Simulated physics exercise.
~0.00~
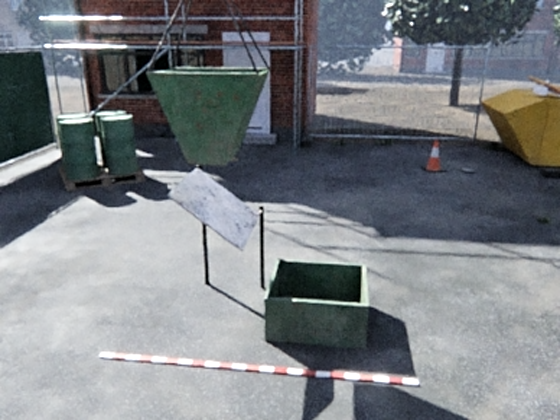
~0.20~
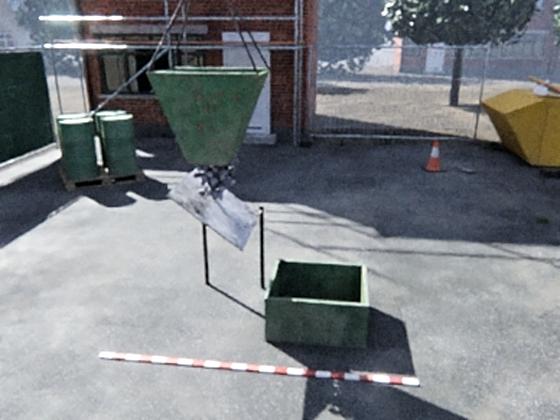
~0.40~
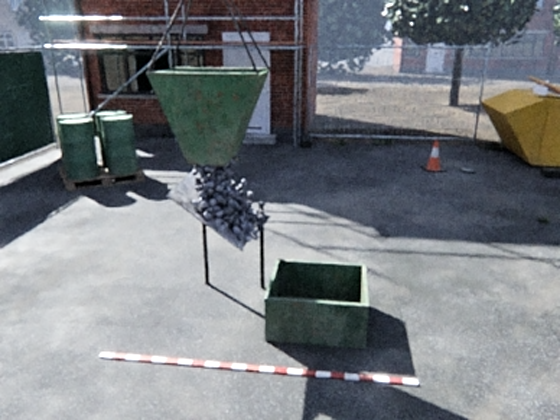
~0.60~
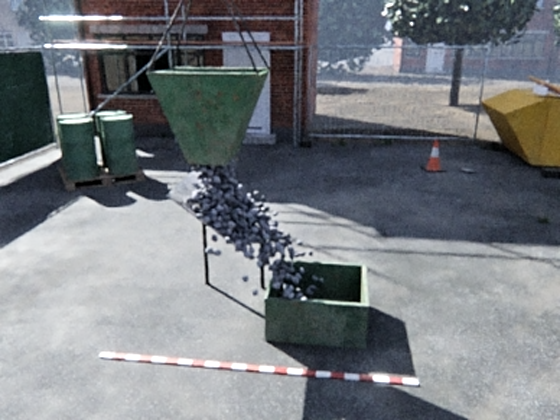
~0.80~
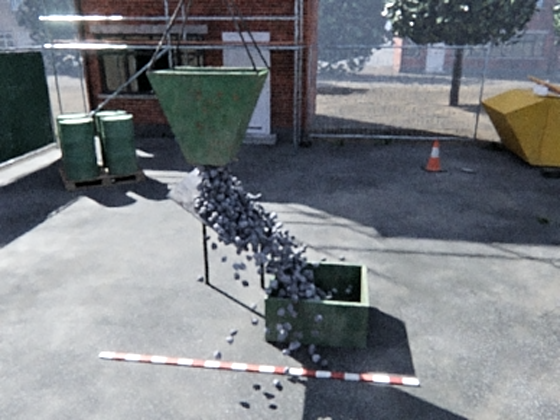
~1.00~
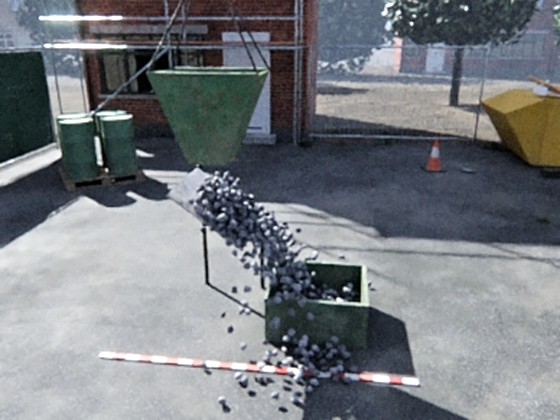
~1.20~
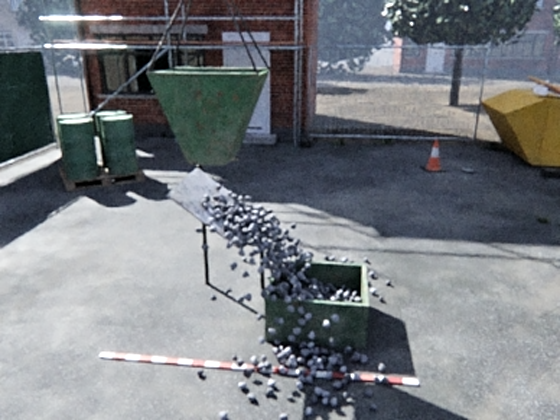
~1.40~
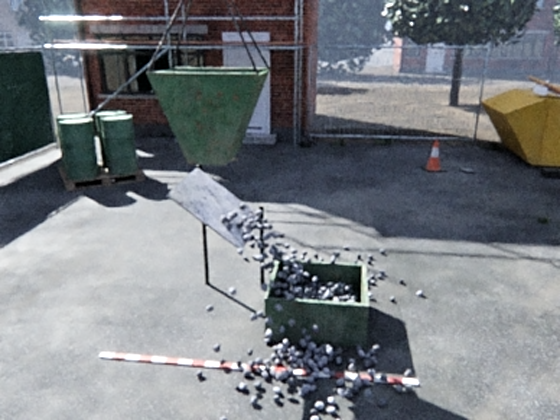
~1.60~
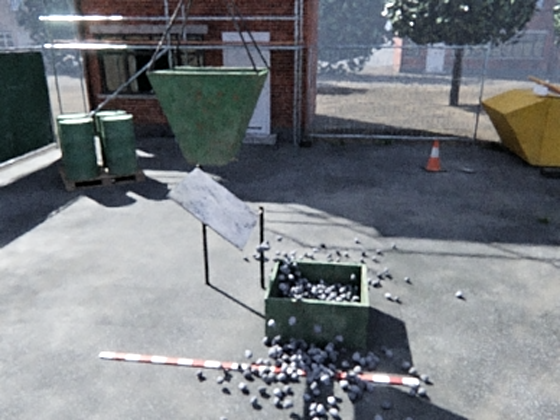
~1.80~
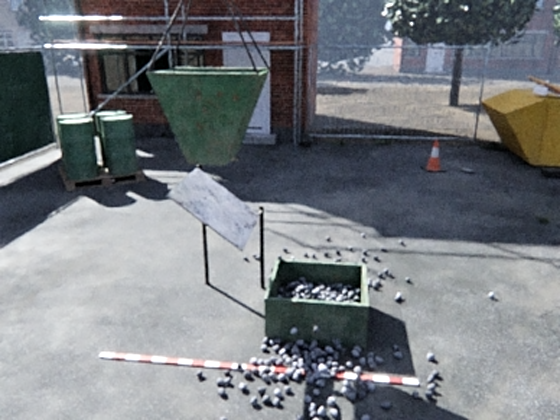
In a paved yard seen from slightly above, with a brick building, a wire fence, green barrels, an orange cone and a yellow skip behind, a green tapered skip hangs above a sloping steel plate on thin legs. An open green bin stands to the lower right, behind a red and white striped bar. Dark grey stones drop from the skip's bottom onto the plate and slide down rightward into the bin. Some spill over its front and far side, scattering across the ground. The plate clears, leaving most stones in the bin and the rest strewn around it.
